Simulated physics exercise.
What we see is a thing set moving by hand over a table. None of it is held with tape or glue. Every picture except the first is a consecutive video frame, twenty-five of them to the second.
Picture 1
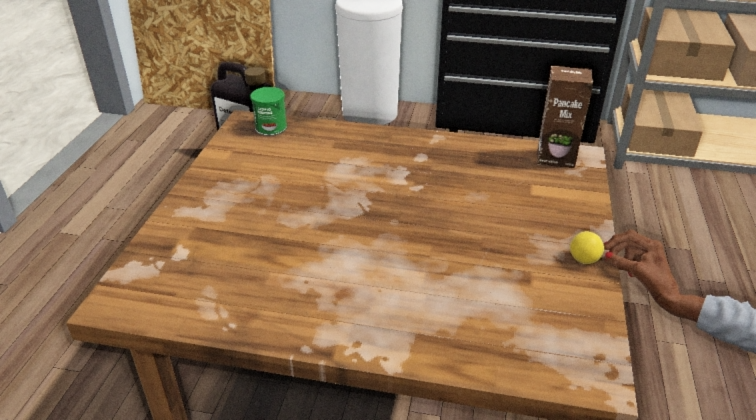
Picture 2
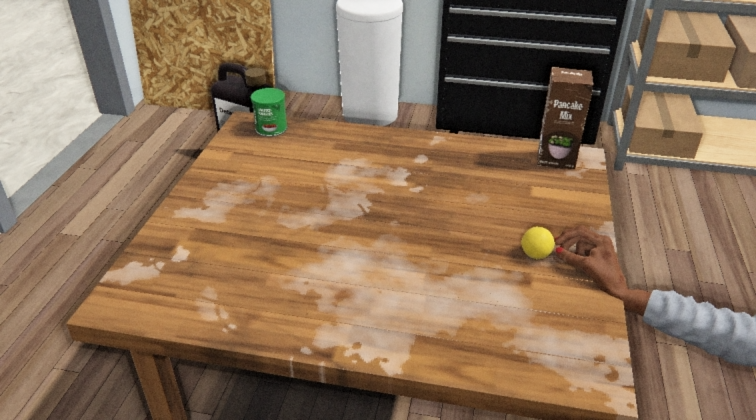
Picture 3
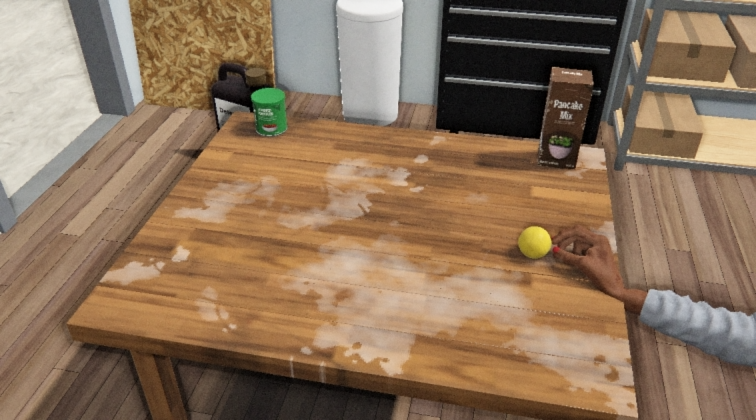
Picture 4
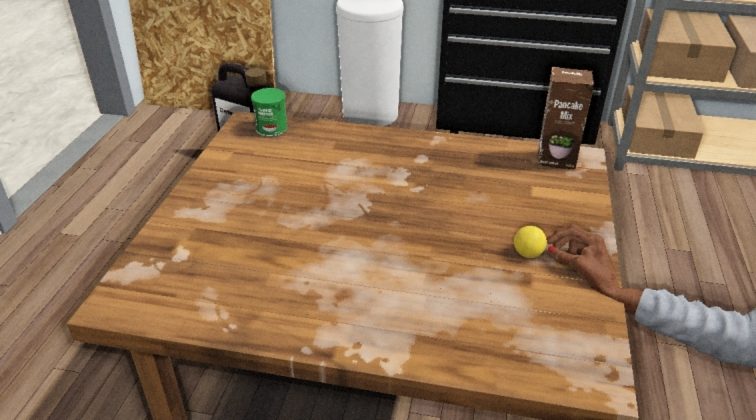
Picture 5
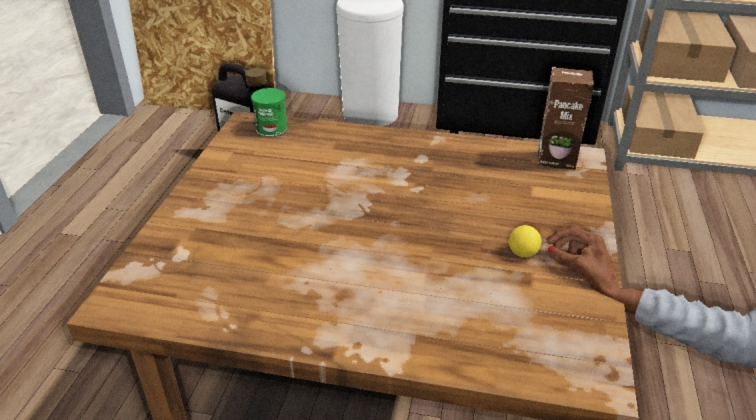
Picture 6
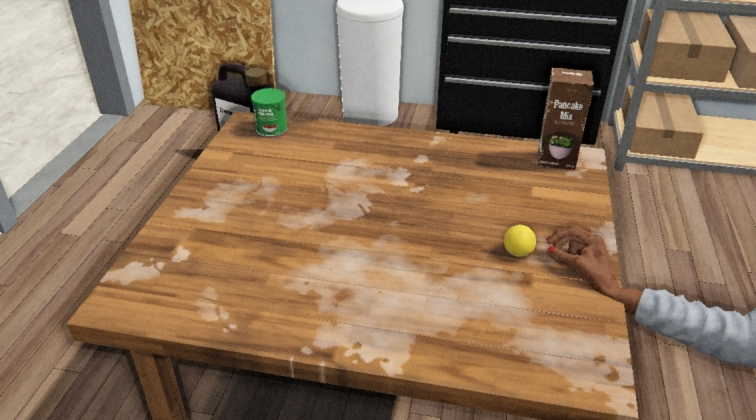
A yellow lemon moves left across a worn wooden table with a hand at its right side, then edges slightly farther left, leaving a small gap from the fingers, while a green can and pancake mix box stay still.
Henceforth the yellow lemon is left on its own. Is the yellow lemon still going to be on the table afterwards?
It will end up on the table.
Then, 0.40 s later than the last frame, yellow lemon moved well along near (474, 235).
Then, 1.00 s later than the last frame, yellow lemon moved well along near (425, 229).
When it is over, moved from the start, yellow lemon. End places, in pixels of the last picture, yellow lemon near (390, 224).
